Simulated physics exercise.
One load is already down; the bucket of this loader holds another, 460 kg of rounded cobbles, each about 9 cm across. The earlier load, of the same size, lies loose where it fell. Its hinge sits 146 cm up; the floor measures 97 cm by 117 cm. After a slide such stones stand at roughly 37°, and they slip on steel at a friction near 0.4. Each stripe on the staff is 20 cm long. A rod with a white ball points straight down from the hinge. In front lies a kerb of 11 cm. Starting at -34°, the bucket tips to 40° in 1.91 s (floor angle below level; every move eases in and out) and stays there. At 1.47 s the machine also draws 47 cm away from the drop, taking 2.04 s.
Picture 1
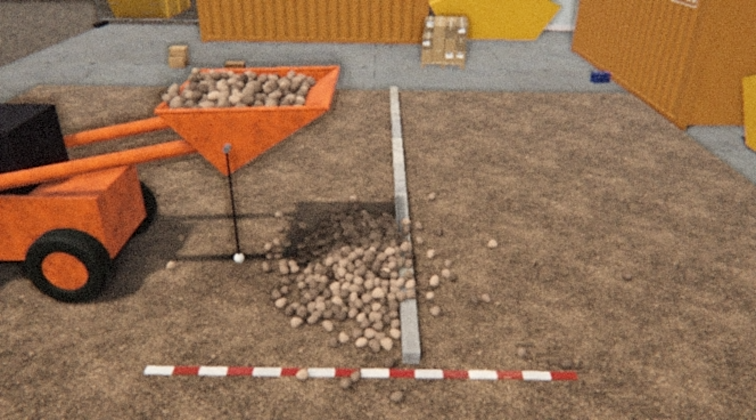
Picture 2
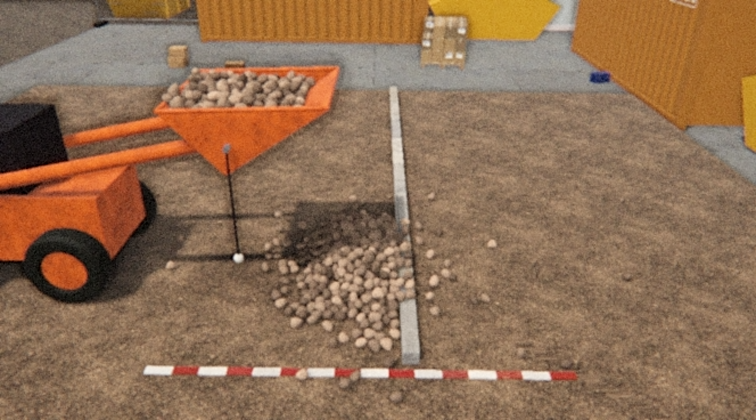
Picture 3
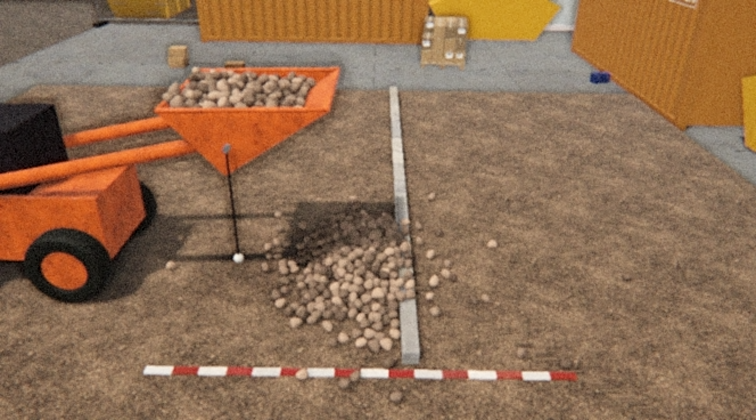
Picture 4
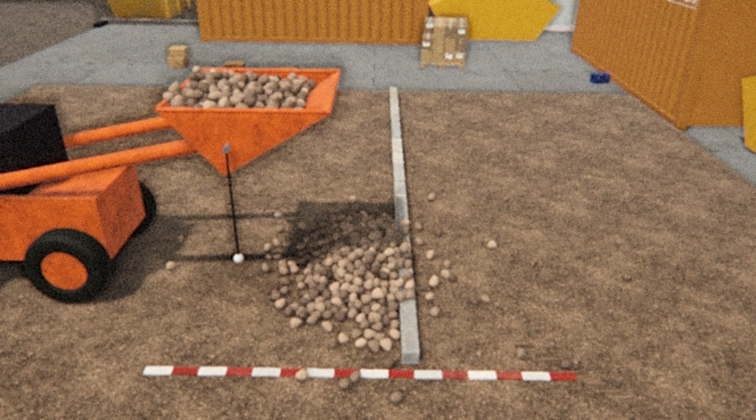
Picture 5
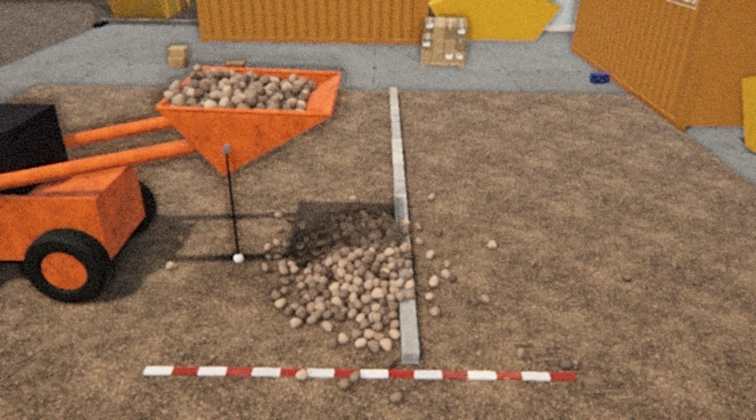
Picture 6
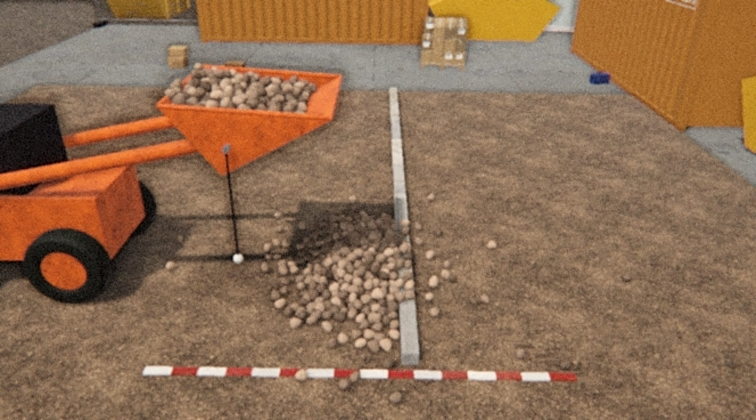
At the start, an orange loader at the left holds a bucket full of stones still above a loose pile lying mostly left of a grey kerb. The bucket then tilts very slightly forward, its right lip dipping a little, while the stones stay inside and the pile below remains unchanged.
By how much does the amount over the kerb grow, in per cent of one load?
Some 13 per cent is added.
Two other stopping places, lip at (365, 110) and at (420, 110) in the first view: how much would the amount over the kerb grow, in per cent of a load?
First some 40, then 90 per cent.
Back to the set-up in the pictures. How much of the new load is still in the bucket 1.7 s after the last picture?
It holds some 20 per cent.
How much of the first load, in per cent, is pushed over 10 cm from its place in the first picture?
Roughly 20 per cent of them.
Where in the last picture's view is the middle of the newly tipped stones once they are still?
Around (349, 252).
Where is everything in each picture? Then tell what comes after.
Lip at (328, 108), floor tilted -34°, highest stones at (230, 79). The earlier load is highest near (368, 249), 27 cm above ground level, 96 % on this side of the kerb, 3 % over the kerb, in the first frame.
The bucket is at -34°, its lip at (328, 108); the top of the load is at (230, 79), in the second frame.
The bucket is at -33°, its lip at (329, 110); the top of the load is at (217, 78), in the third frame.
The bucket is at -32°, its lip at (329, 112); the top of the load is at (218, 77), in the fourth frame.
The bucket is at -30°, its lip at (330, 115); the top of the load is at (219, 77), in the fifth frame.
Lip at (331, 118), floor tilted -28°, highest stones at (214, 76), in the sixth frame.
Then, 1.1 s after the last picture the floor is at 28°; in per cent of one load, 98 in the bucket, 98 on this side of the kerb, 3 over the kerb; the foremost stones are at (506, 294).
Then, 1.7 s after the last picture the floor is at 40°; in per cent of one load, 22 in the bucket, 174 on this side of the kerb, 4 over the kerb; the foremost stones are at (506, 294).
Then, 3.6 s after the last picture the floor is at 40°; in per cent of one load, 0 in the bucket, 184 on this side of the kerb, 16 over the kerb; the foremost stones are at (532, 267).
Then, 6.3 s after the last picture the floor is at 40°; in per cent of one load, 0 in the bucket, 184 on this side of the kerb, 16 over the kerb; the foremost stones are at (532, 267). Net gain over the kerb, 13.
